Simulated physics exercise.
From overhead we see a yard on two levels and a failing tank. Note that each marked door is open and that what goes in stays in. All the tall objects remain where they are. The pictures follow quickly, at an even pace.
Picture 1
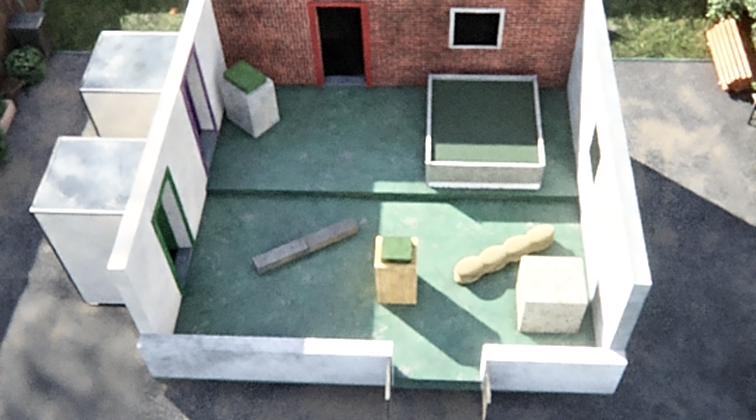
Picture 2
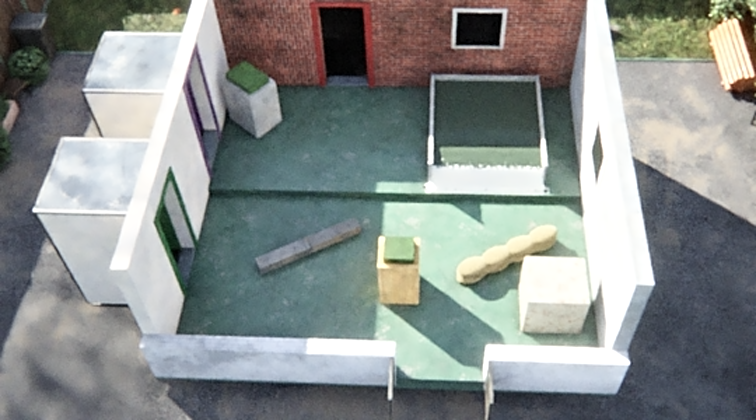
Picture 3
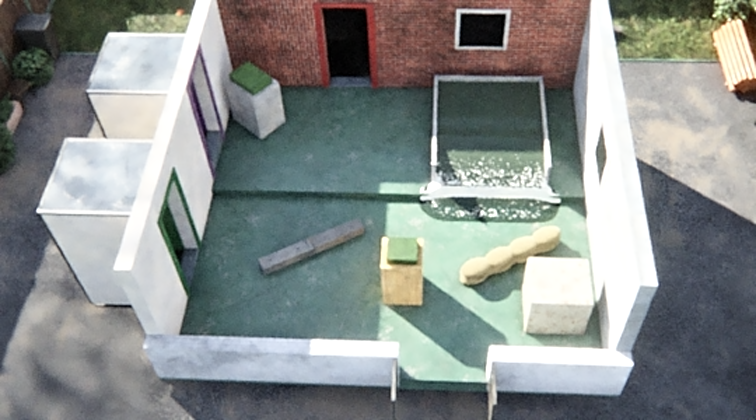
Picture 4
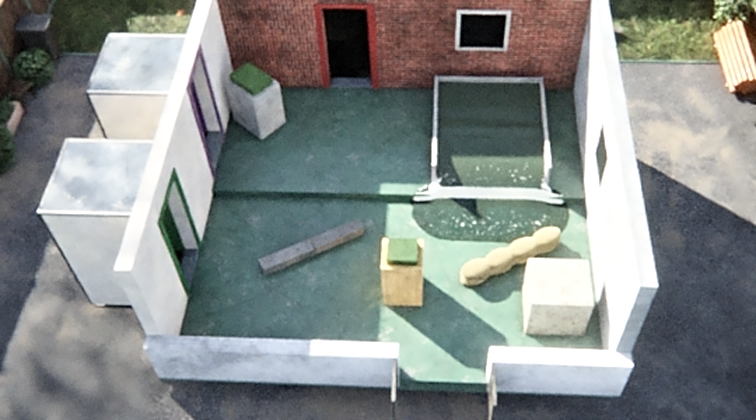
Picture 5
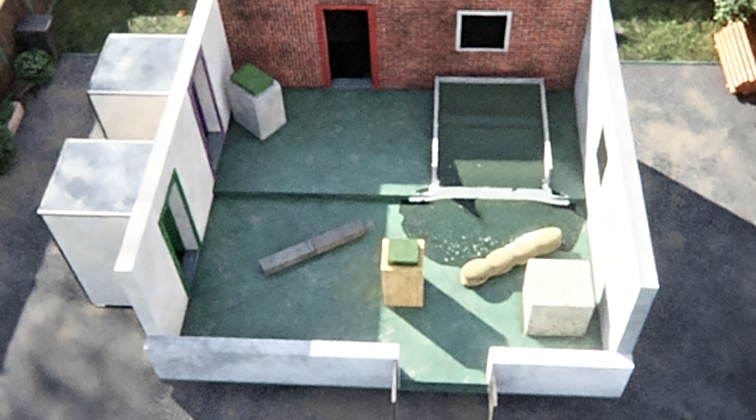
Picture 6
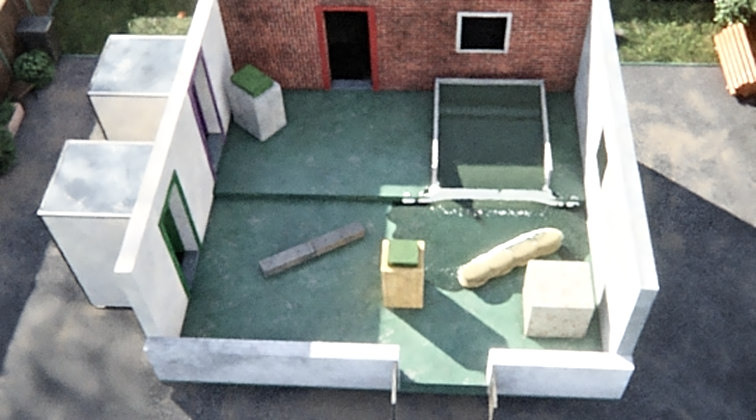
Water burst from the front of an open tank in the walled yard, foaming white at first, then spread across the green floor around the lumpy yellow object while the blocks stayed put.
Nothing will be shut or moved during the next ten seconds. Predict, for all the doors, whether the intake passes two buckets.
Outcome: The red door will not top two buckets. The purple door will not top two buckets. The green door will top two buckets.
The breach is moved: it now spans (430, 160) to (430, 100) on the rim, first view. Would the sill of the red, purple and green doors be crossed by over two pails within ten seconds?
Result - red door tops the mark, purple door does not reach it, green door tops the mark.
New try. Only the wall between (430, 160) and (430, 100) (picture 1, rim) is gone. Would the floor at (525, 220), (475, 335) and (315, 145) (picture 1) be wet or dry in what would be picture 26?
As listed: Not flooded, free of water, flooded.
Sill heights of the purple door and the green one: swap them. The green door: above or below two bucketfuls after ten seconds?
What you'd see is that green door stays in check.
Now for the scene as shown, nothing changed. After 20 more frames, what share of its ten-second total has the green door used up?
Close to 0 out of every hundred.
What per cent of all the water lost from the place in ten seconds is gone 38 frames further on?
My estimate is roughly 65 percent.
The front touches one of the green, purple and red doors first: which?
It is the green door.
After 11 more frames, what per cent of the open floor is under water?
Close to 30 percent, by my reckoning.
A moment on, water covers 20 % of the floor; the red door not reached, the purple door not reached, the green door not reached.
Next, water covers 30 % of the floor; the red door not reached, the purple door not reached, the green door not reached.
Then, water covers 50 % of the floor; the red door not reached, the purple door not reached, the green door wet at the sill, nothing in.
Later, water covers 60 % of the floor; the red door not reached, the purple door not reached, the green door under two buckets in.
In the end, water covers 65 % of the floor; the red door not reached, the purple door wet at the sill, nothing in, the green door over two buckets in.
